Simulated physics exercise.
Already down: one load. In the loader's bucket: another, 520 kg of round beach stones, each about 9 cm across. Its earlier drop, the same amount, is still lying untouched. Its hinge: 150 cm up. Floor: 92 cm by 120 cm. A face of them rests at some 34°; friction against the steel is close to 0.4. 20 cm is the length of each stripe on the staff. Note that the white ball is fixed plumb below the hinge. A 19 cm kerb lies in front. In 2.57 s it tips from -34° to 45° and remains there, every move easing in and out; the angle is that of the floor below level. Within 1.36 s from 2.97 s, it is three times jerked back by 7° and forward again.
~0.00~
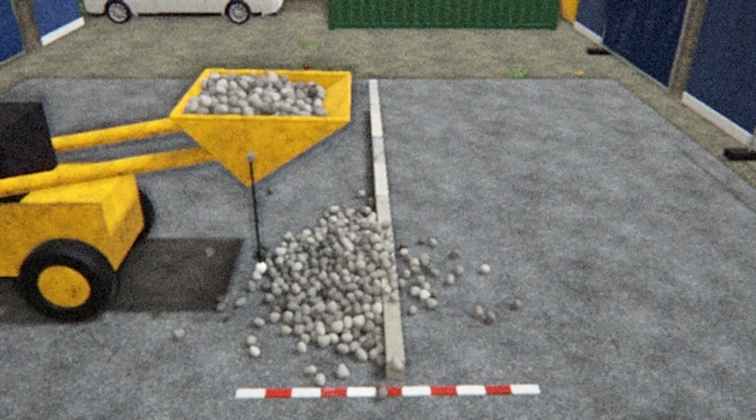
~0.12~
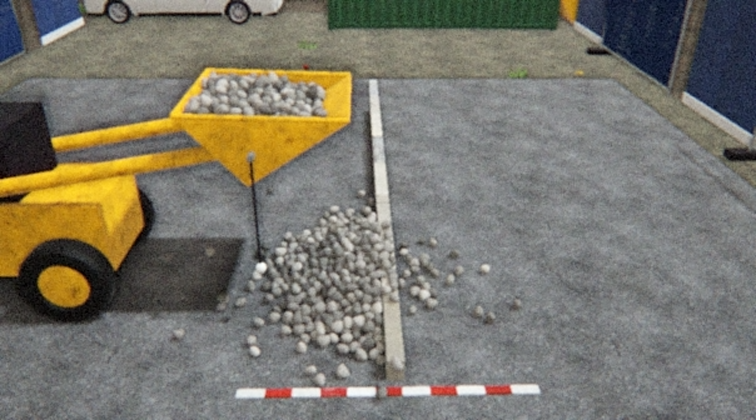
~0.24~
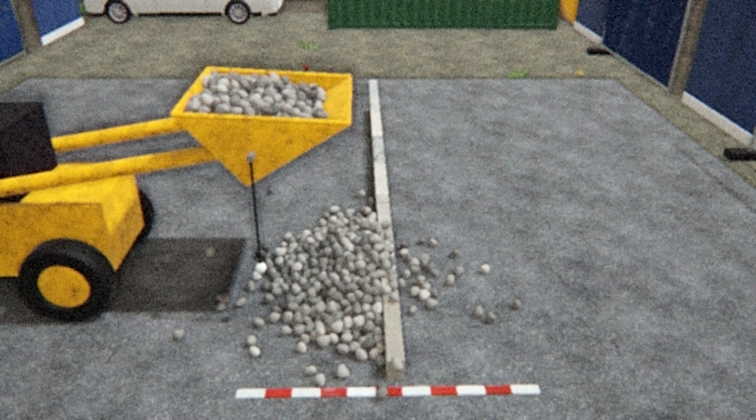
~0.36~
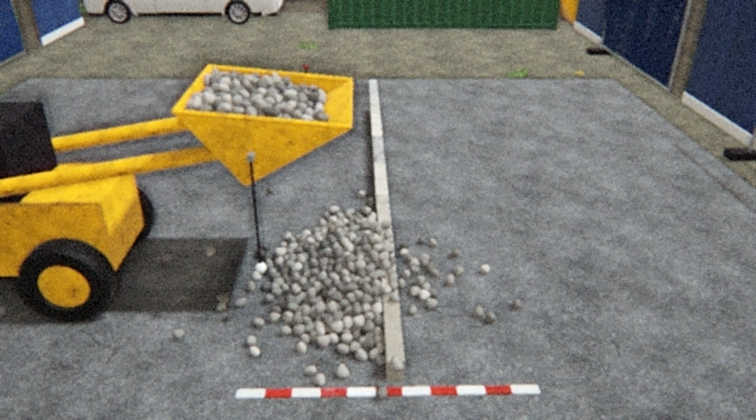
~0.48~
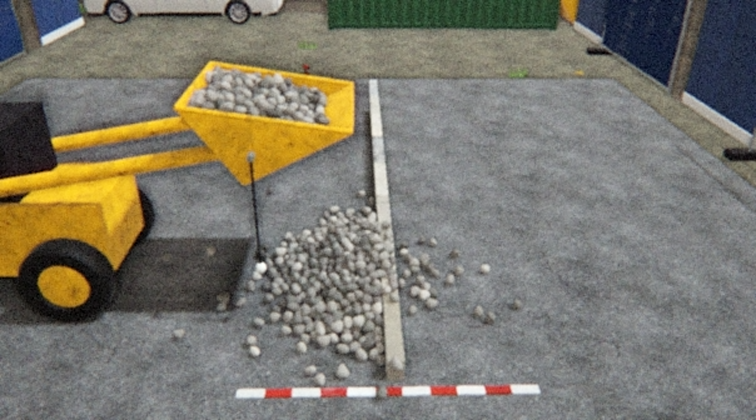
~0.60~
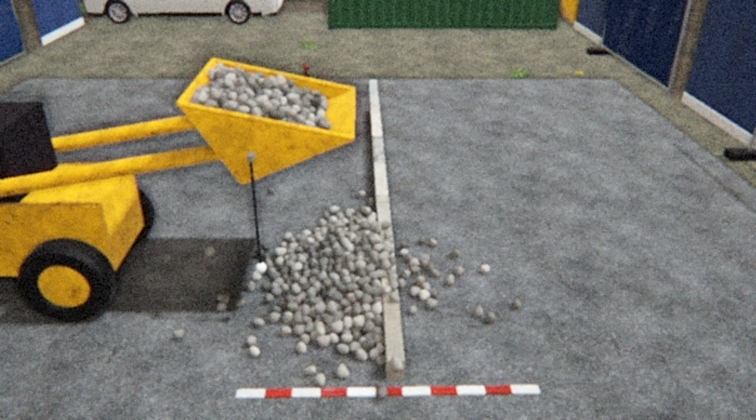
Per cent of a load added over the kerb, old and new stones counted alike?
Some 53 %.
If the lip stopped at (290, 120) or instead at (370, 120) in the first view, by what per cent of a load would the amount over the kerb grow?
First place about 5 %, second about 75 %.
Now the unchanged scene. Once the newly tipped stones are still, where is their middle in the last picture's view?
Their centre ends up near (399, 268).
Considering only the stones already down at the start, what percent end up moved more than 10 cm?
Roughly 20 % of them.
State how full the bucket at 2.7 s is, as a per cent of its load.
Estimate: 0 % remaining inside, roughly.
After 1.9 s the floor is at 33°; in per cent of one load, 67 in the bucket, 127 on this side of the kerb, 6 over the kerb; the foremost stones are at (470, 280).
After 2.7 s the floor is at 45°; in per cent of one load, 0 in the bucket, 152 on this side of the kerb, 48 over the kerb; the foremost stones are at (515, 259).
After 4.8 s the floor is at 45°; in per cent of one load, 0 in the bucket, 142 on this side of the kerb, 58 over the kerb; the foremost stones are at (560, 236).
After 7.6 s the floor is at 45°; in per cent of one load, 0 in the bucket, 142 on this side of the kerb, 58 over the kerb; the foremost stones are at (560, 236). Net gain over the kerb, 53.
